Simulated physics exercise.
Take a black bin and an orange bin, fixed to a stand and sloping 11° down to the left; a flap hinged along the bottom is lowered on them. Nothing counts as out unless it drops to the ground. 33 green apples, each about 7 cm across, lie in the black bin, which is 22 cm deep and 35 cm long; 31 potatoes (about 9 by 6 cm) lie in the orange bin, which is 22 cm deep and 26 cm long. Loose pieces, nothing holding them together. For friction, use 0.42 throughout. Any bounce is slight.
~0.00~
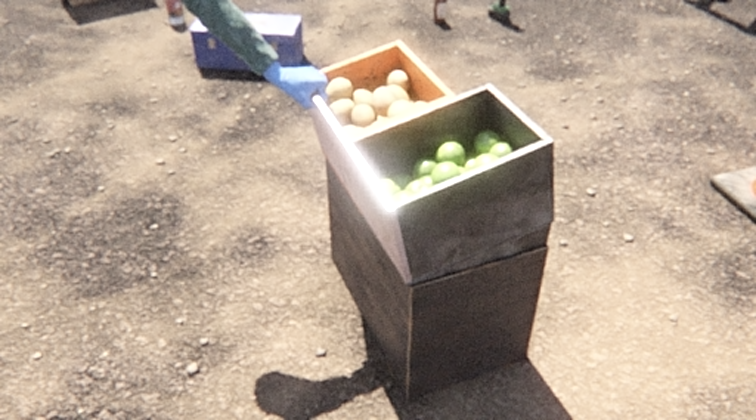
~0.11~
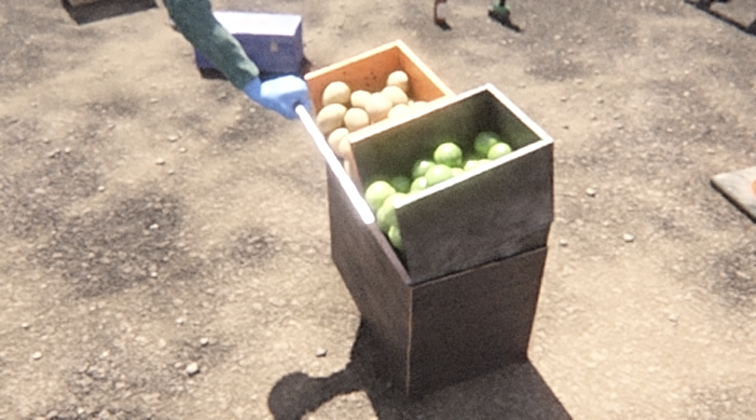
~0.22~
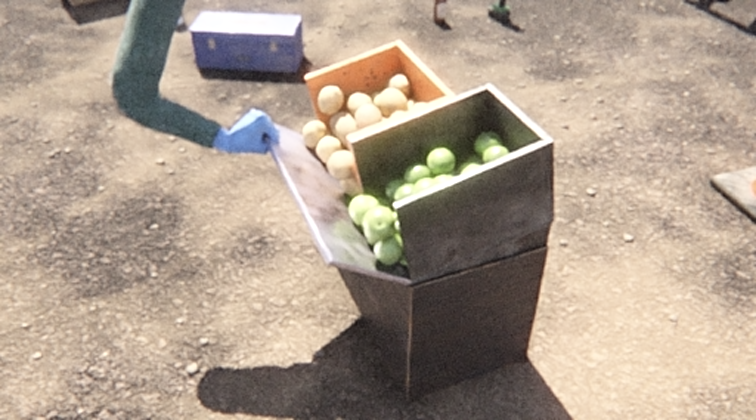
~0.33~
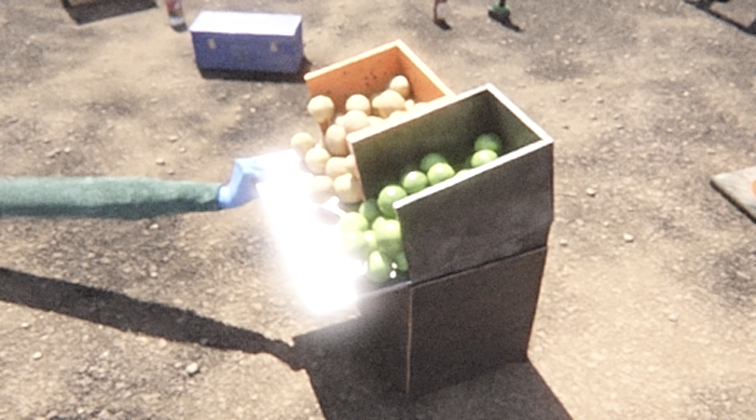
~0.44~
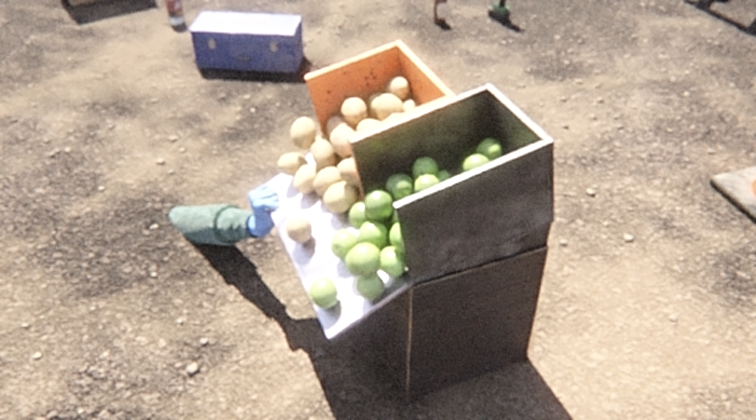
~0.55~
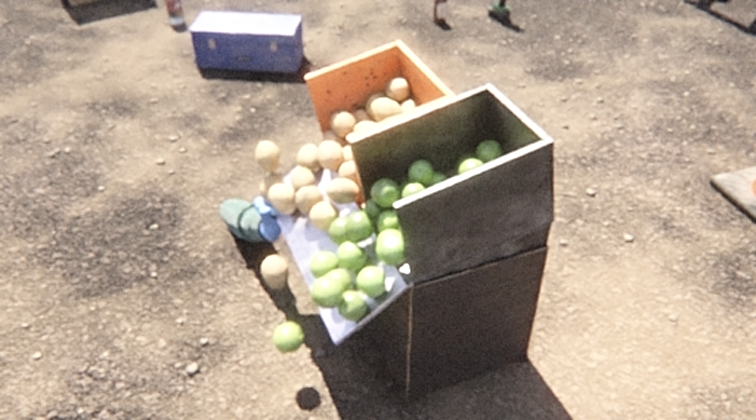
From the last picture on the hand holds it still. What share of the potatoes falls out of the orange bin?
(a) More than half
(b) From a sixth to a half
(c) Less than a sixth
The answer is a.
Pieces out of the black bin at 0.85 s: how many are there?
Out so far from the black bin: Around 10.
After 0.85 s, black bin 23 in, 10 out and orange bin 21 in, 10 out.
After 1.22 s, black bin 16 in, 17 out and orange bin 16 in, 15 out.
After 1.73 s, black bin 5 in, 28 out and orange bin 9 in, 22 out.
Outcome (at 2.40 s), black bin 0 in, 33 out and orange bin 7 in, 24 out. Asked share, 24 of 31, 77 per cent.
